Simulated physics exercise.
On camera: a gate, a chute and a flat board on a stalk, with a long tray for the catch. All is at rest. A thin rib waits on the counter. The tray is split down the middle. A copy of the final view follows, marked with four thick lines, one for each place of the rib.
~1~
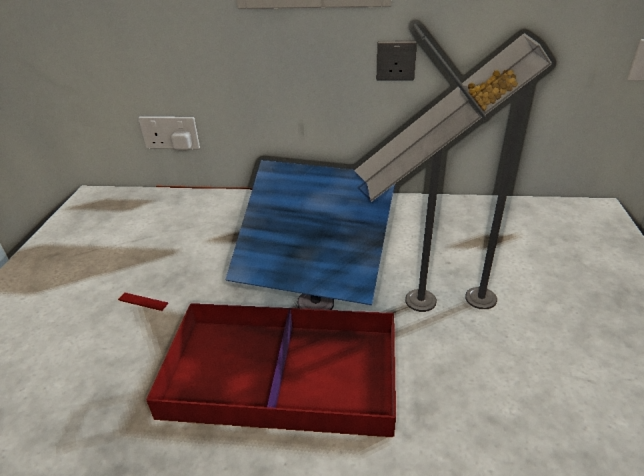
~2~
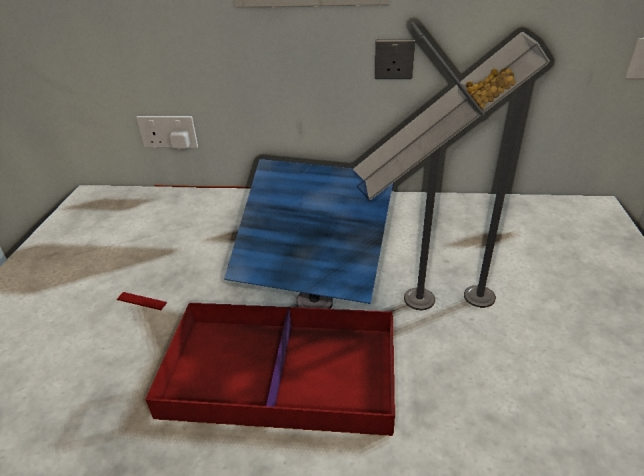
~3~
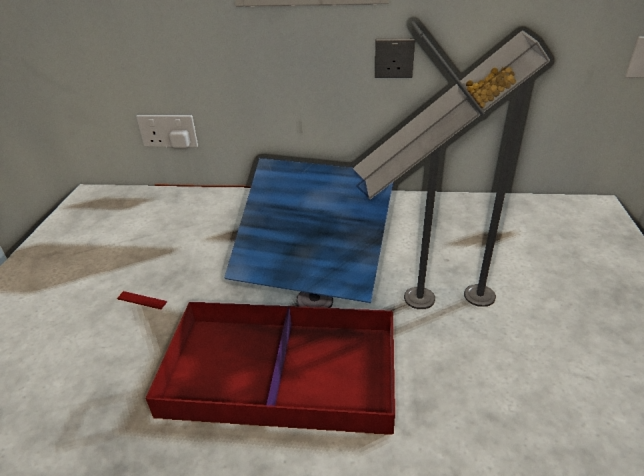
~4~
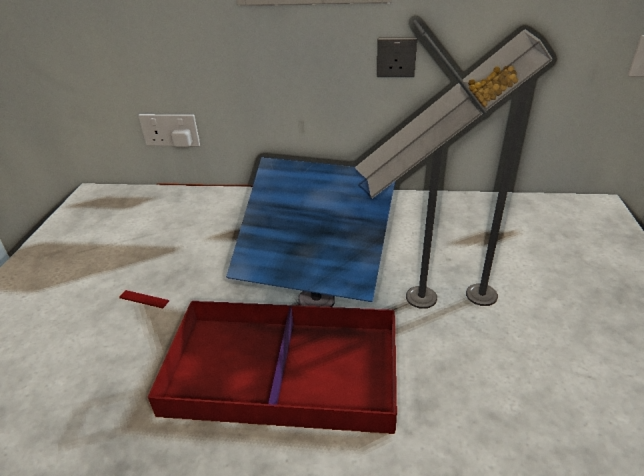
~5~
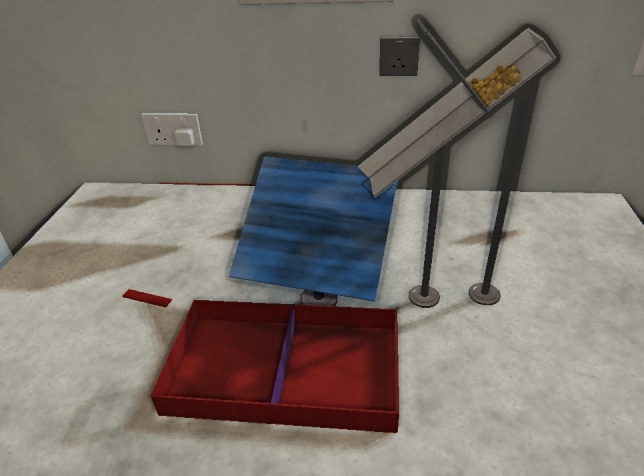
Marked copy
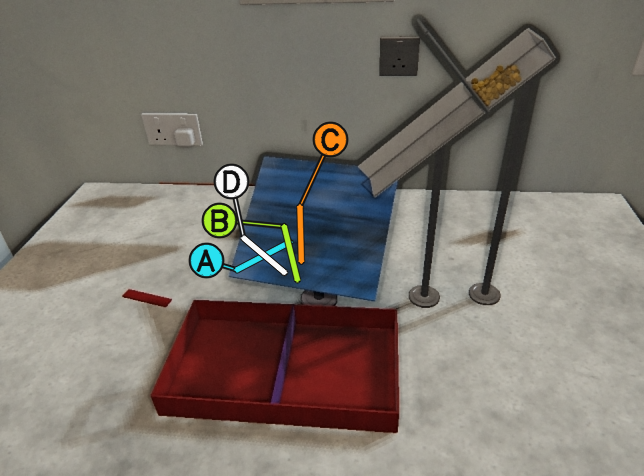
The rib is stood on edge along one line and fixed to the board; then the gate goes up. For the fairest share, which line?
D.
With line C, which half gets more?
Right.
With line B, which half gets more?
Right.
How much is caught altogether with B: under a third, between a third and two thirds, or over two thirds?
Over two thirds.
On the marked copy, line A from (289, 242) to (236, 269); line B from (284, 226) to (297, 279); line C from (299, 206) to (301, 261); line D from (243, 238) to (284, 272).
With A, of what is caught, most in the left half, a small part in the right.
With B, of what is caught, a stray few in the left half, nearly all in the right.
With C, of what is caught, a small part in the left half, nearly all in the right.
With D, of what is caught, about a third in the left half, about two thirds in the right.
